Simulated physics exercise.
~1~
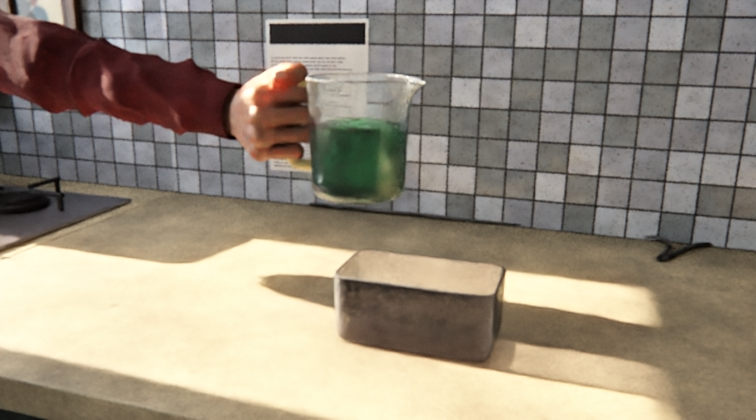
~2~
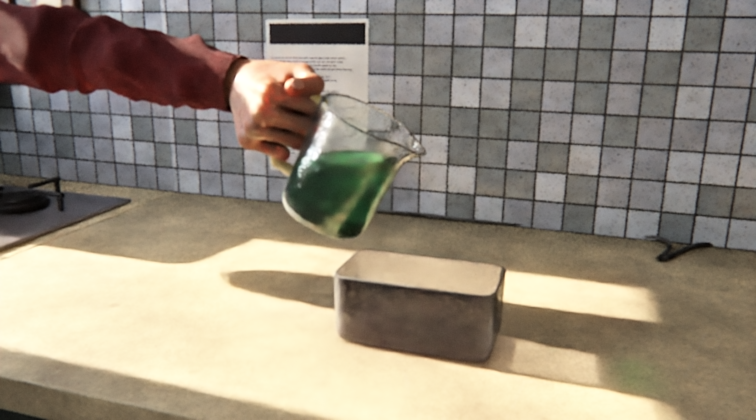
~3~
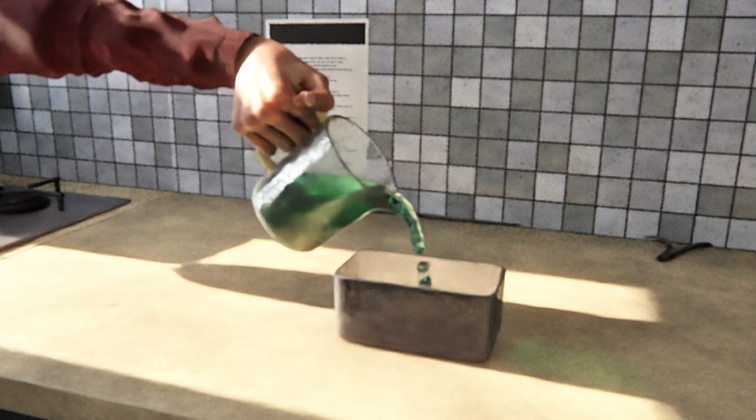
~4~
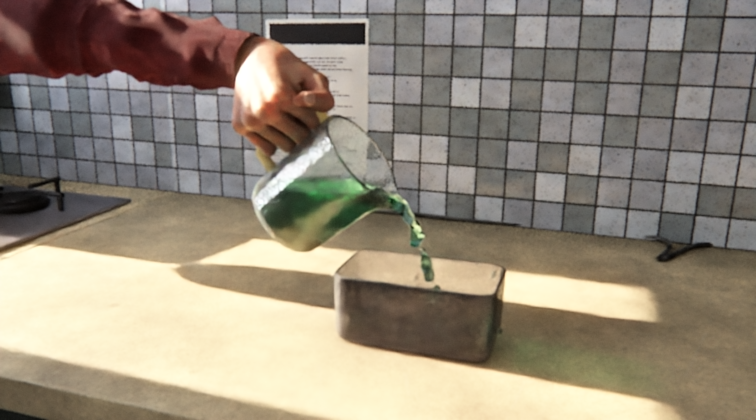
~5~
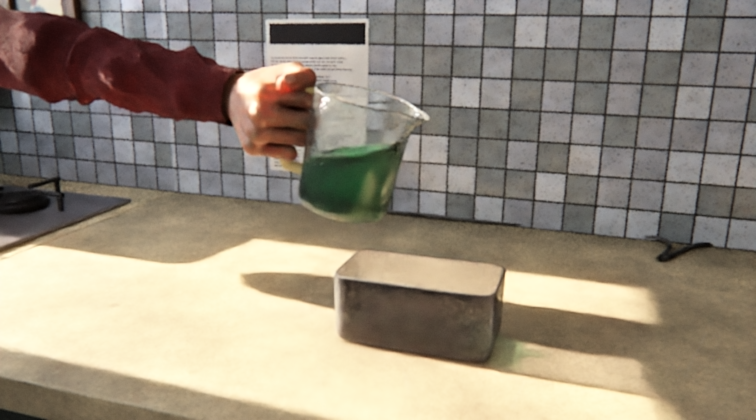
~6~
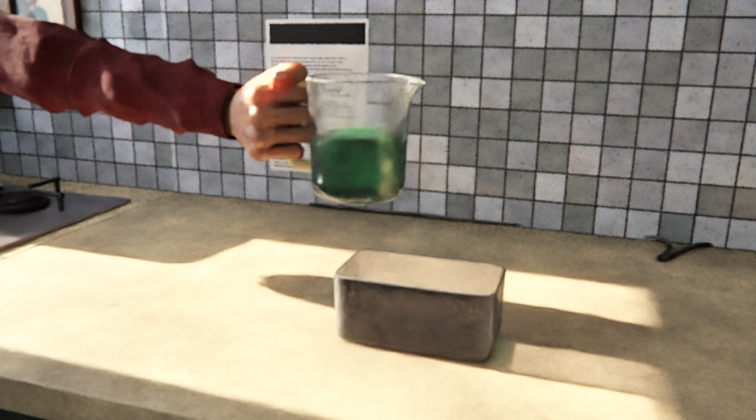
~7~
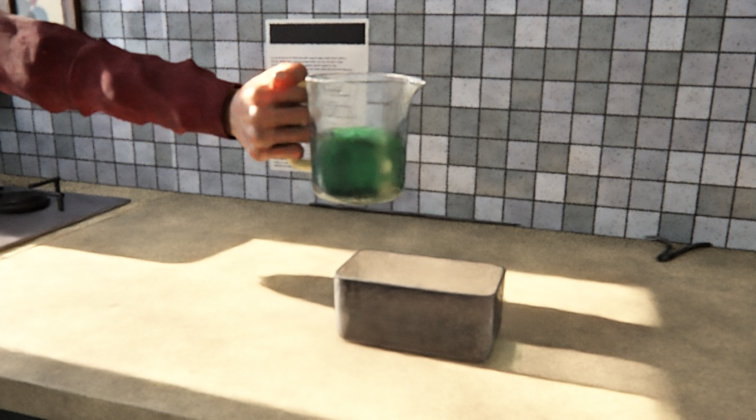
At the start, a hand in a dark red sleeve holds a clear pitcher of green liquid above and to the left of a dark, open rectangular box on a sunlit counter. The hand gradually tips the pitcher to the right, lowering its spout toward the box. A thin green stream runs from the spout and falls into the box while the pitcher stays tilted. Then the hand turns the pitcher back upright, and the stream stops. At the end, the pitcher is held level and still, with much of the green liquid left inside, above the unmoved box.
